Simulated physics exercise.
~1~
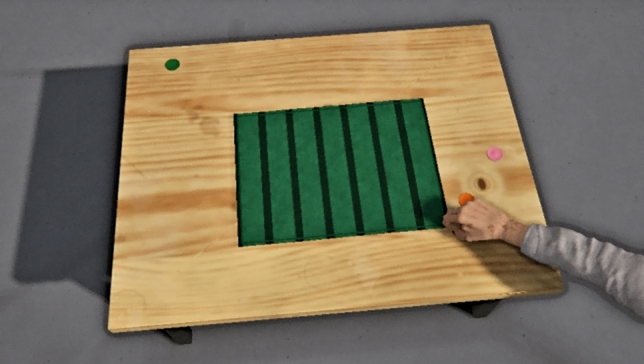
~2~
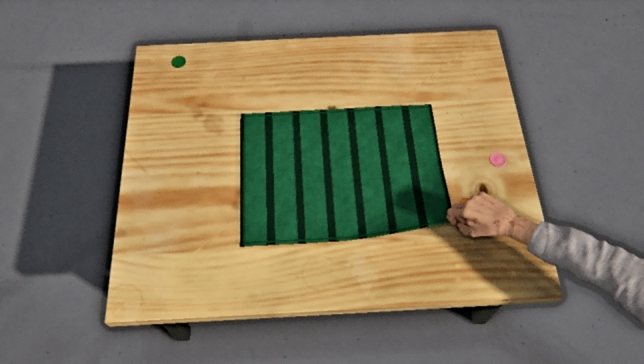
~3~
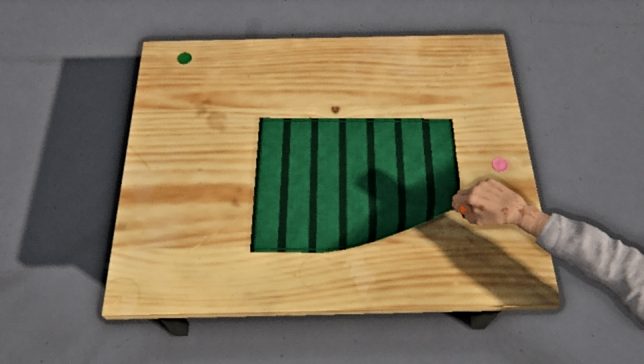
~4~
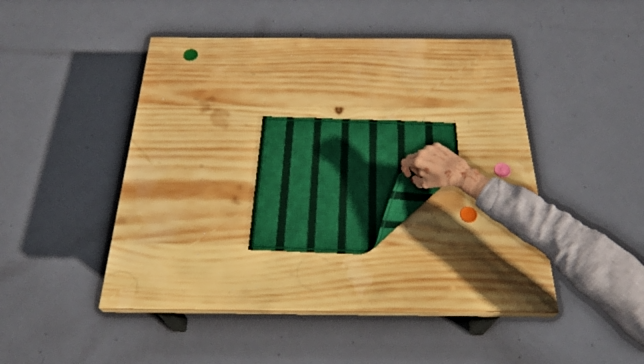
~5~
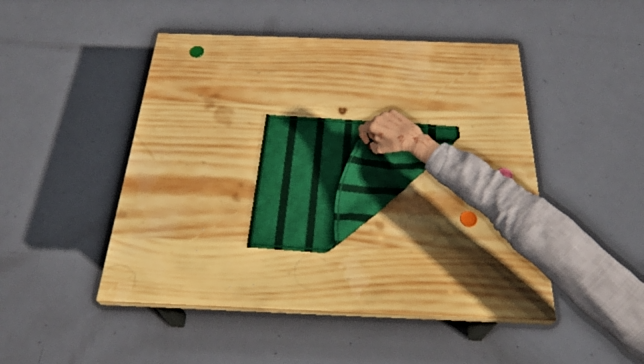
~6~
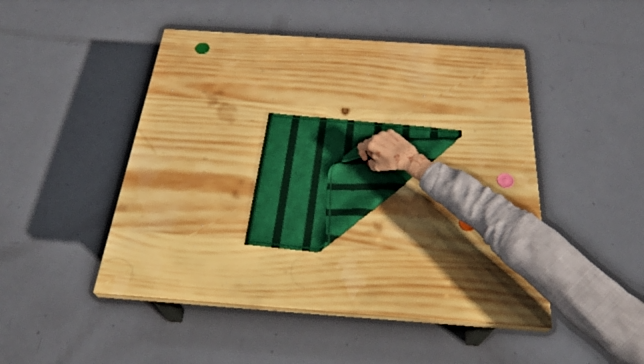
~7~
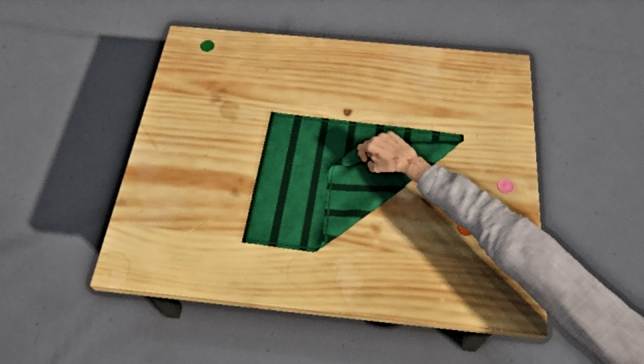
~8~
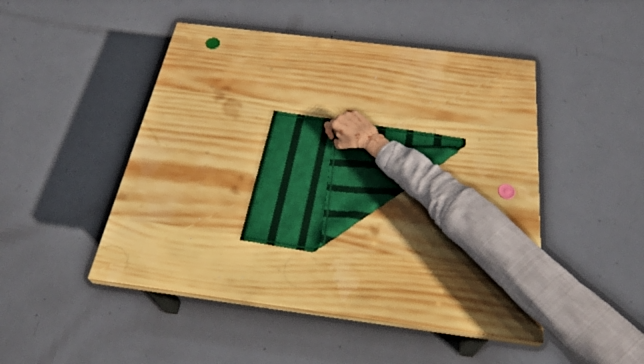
A pale wooden table stands on a grey floor, seen from above at an angle that drifts slightly sideways. A green hand towel with dark stripes lies flat in the middle, with a green lid at the upper left and a pink button and an orange button to the right. A hand in a grey sleeve reaches in from the right and pinches the towel's lower right corner. It lifts the corner and draws it up and left across the cloth, then lowers it near the top edge. The towel ends folded diagonally, the hand still on it, covering neither button nor lid.
